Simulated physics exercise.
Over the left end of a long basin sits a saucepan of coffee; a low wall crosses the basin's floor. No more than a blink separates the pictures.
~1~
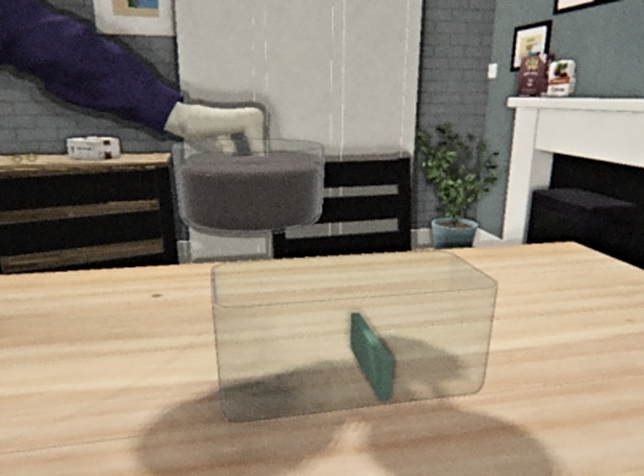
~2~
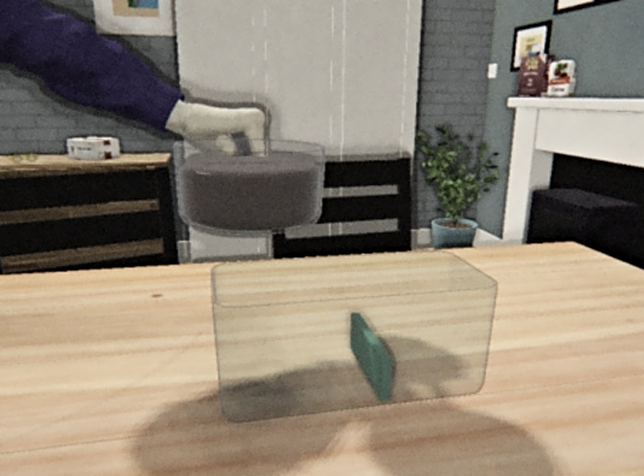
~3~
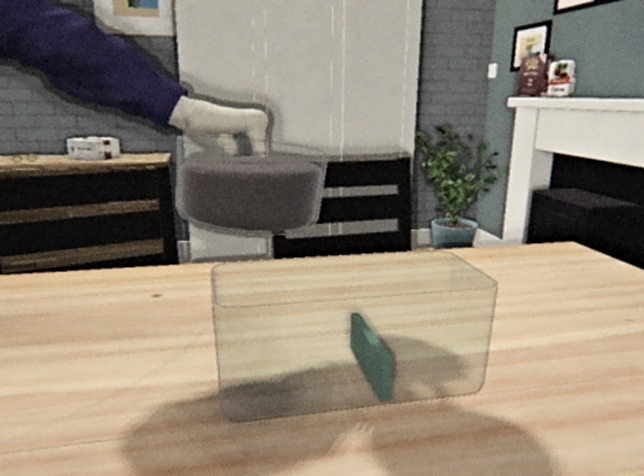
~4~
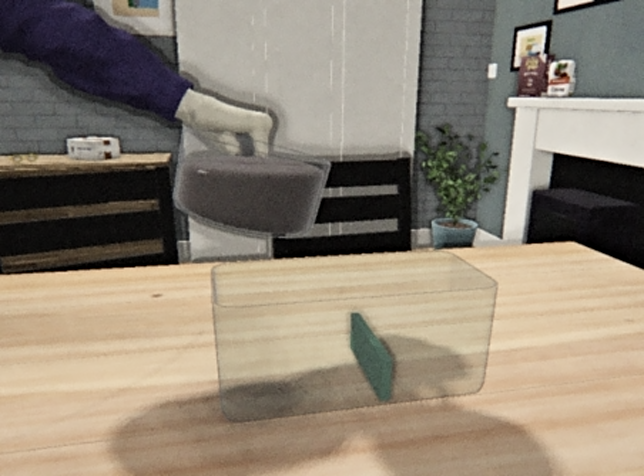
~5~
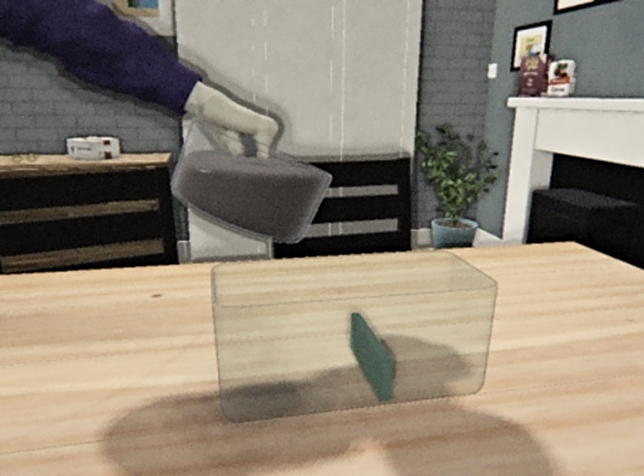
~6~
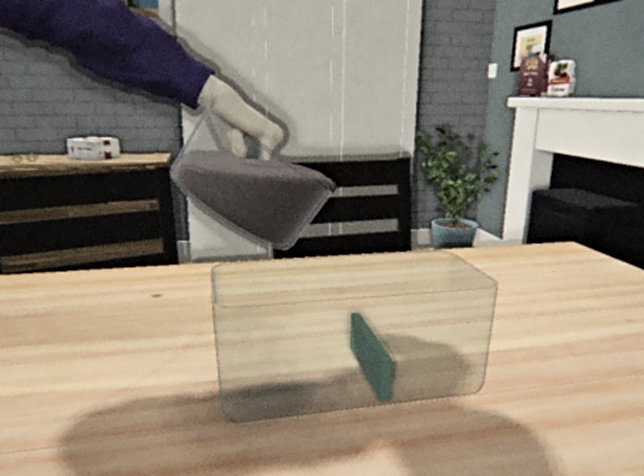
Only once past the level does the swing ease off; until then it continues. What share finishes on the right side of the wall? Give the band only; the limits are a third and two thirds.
Beneath one third.
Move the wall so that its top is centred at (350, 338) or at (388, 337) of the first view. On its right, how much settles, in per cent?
About 50 % for the first and about 15 % for the second.
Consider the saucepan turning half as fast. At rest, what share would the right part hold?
Close to 50 in a hundred.
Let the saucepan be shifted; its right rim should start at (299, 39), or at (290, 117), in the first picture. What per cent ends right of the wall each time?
Roughly 30 per cent, and 15 per cent.
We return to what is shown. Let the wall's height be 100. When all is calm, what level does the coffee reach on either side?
On the left roughly 50, on the right roughly 30.
A moment on, the saucepan is tipped right over and 23 per cent is still to pour, 28 is left of the wall and 17 right of it.
Next, the saucepan is tipped right over and 4 per cent is still to pour, 66 is left of the wall and 24 right of it.
Then the saucepan is tipped right over and 0 per cent is still to pour, 68 is left of the wall and 24 right of it.
Later the saucepan is tipped right over and 0 per cent is still to pour, 68 is left of the wall and 24 right of it.
At rest 68 per cent lies left of the wall, 24 right of it and 7 outside.
